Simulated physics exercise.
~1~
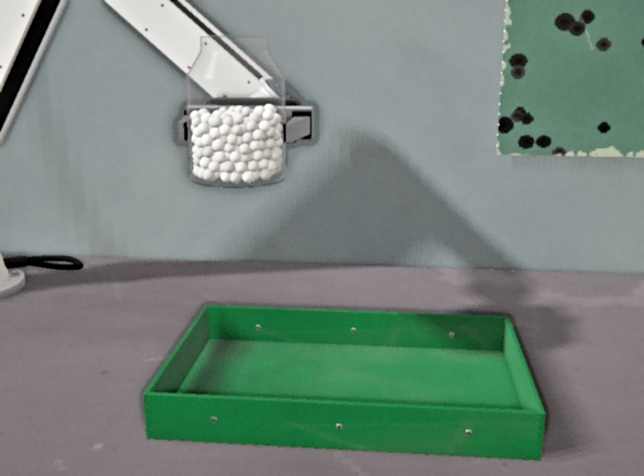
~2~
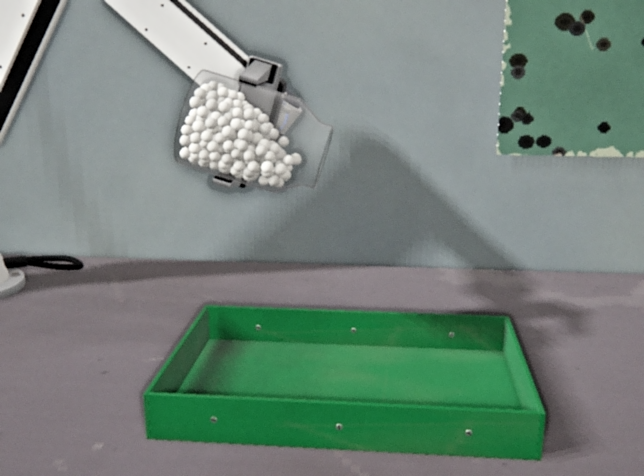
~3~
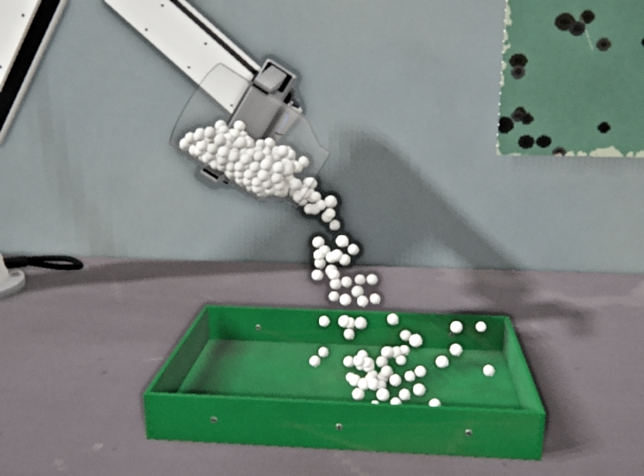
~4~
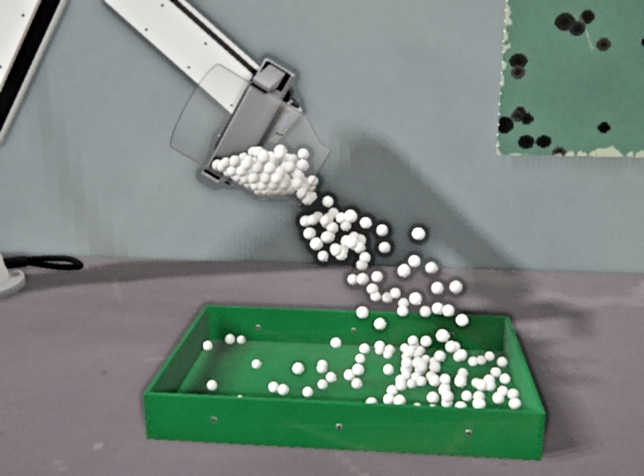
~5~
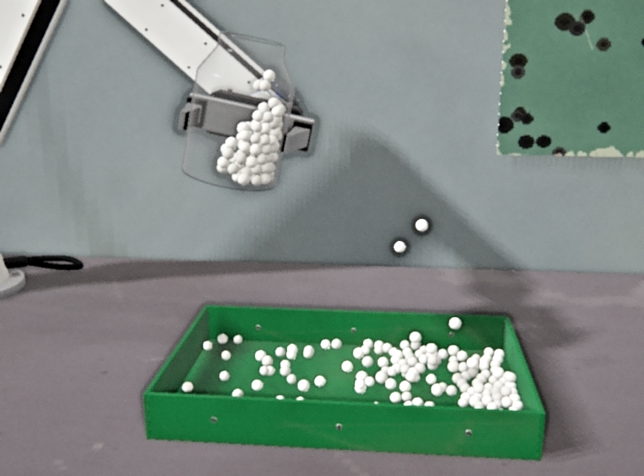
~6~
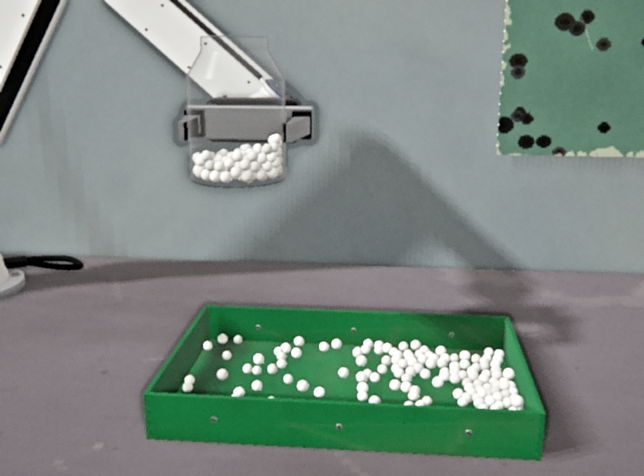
White beads poured from a clear jar as a robotic arm tipped it over a green tray, scattering and piling mostly at the right end, before the arm turned the jar upright again with a smaller share still inside.
